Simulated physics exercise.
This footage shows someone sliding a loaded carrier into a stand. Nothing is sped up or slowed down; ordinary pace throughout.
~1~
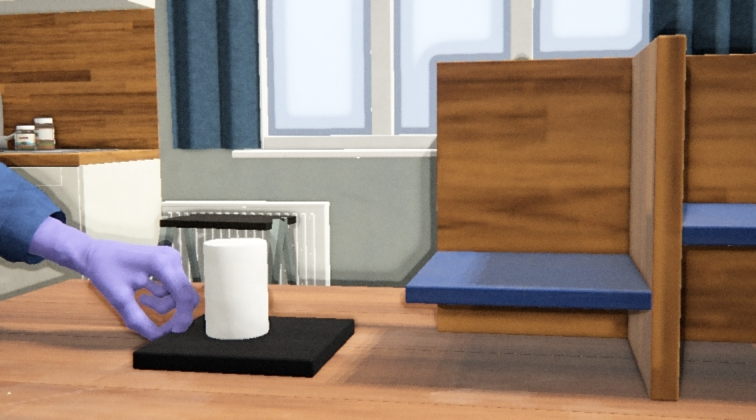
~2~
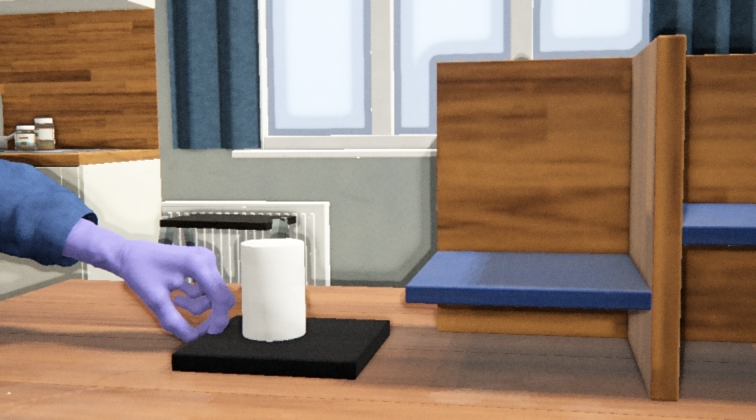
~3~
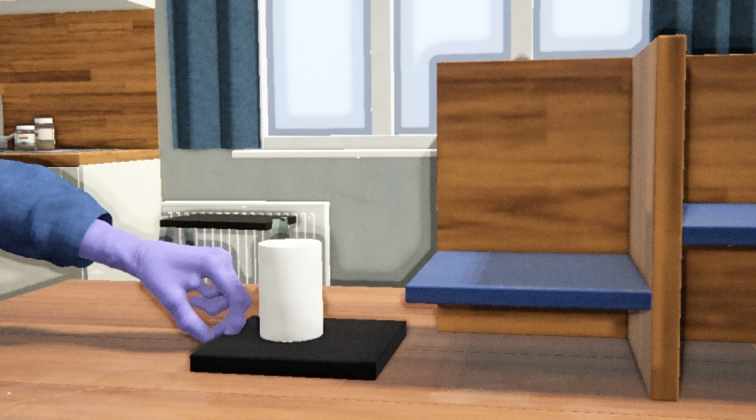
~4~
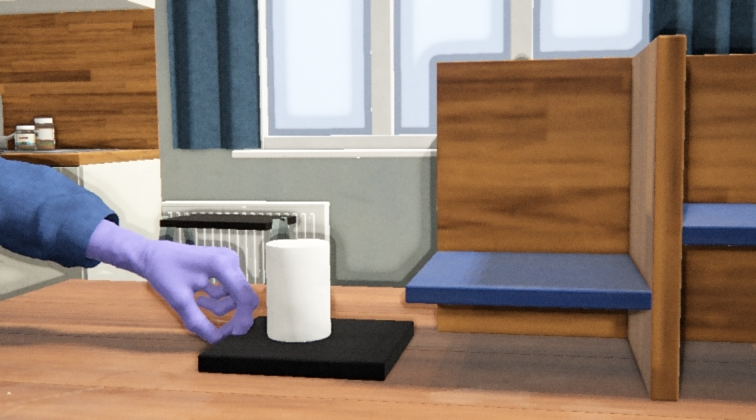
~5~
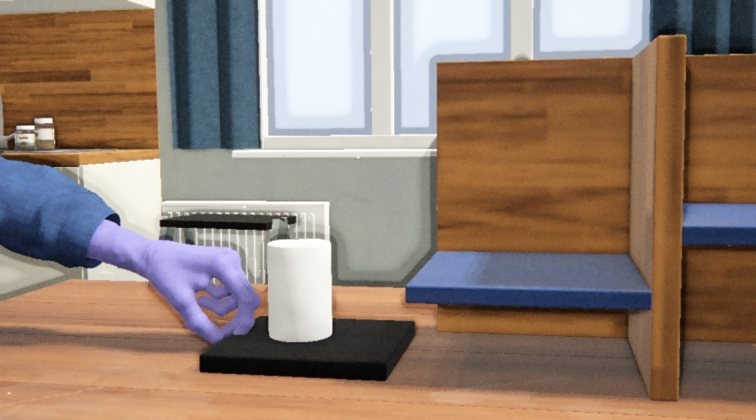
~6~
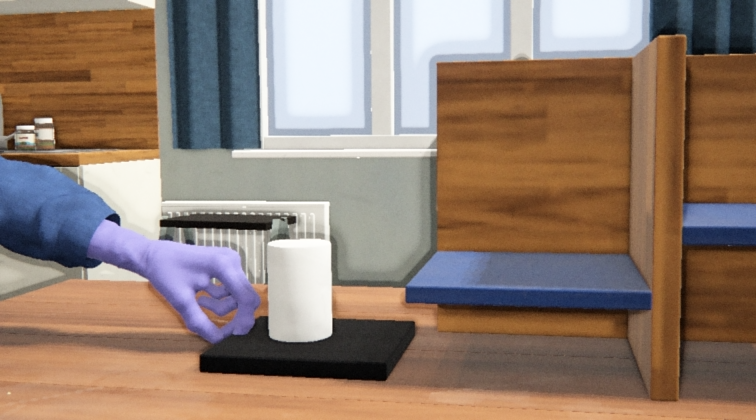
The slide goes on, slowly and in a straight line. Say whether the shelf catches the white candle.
It sits too high.
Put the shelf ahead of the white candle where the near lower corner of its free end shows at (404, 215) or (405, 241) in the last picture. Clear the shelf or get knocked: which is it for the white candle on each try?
Try one: Passes safely. Try two: Passes safely.
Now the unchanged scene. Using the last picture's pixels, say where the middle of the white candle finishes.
Roughly (324, 323).
Then, 1.64 s on from there, white candle turned 22° from its first pose near (393, 292).
In the end, the white candle gets scraped off its spot, near (324, 323).
